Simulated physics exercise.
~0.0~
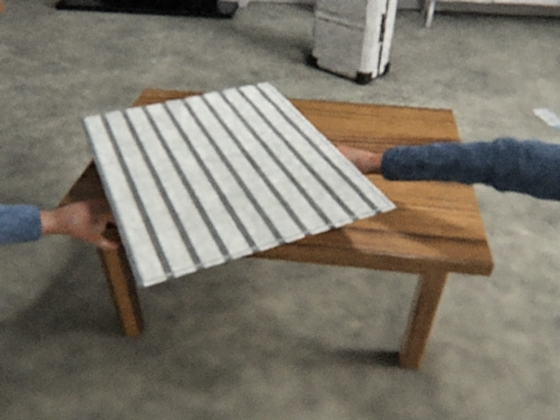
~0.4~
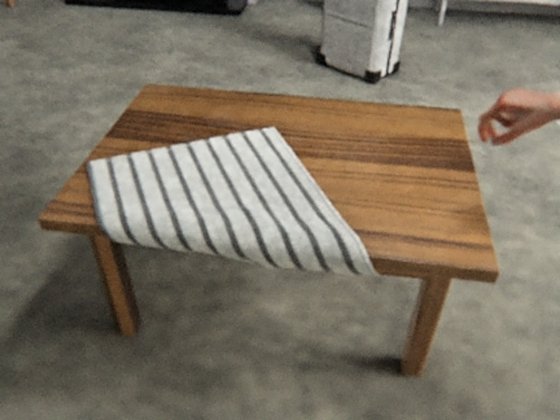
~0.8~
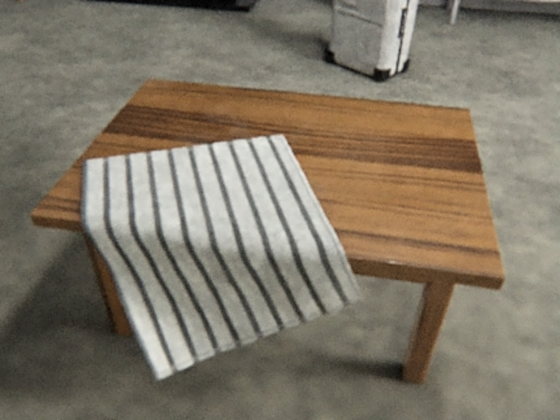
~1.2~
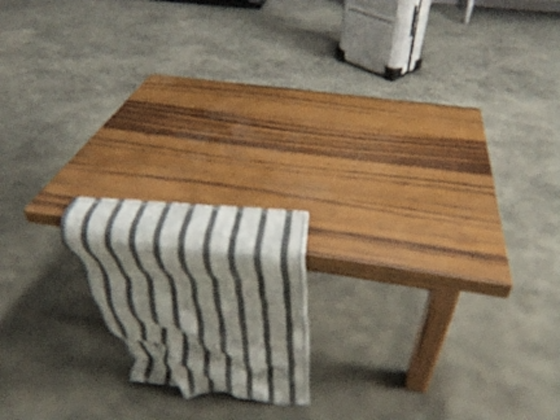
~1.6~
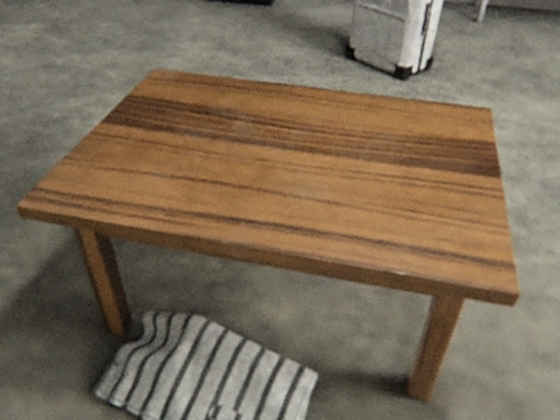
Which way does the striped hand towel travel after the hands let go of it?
It moves down, slipping over the near edge of the table and ending on the floor.
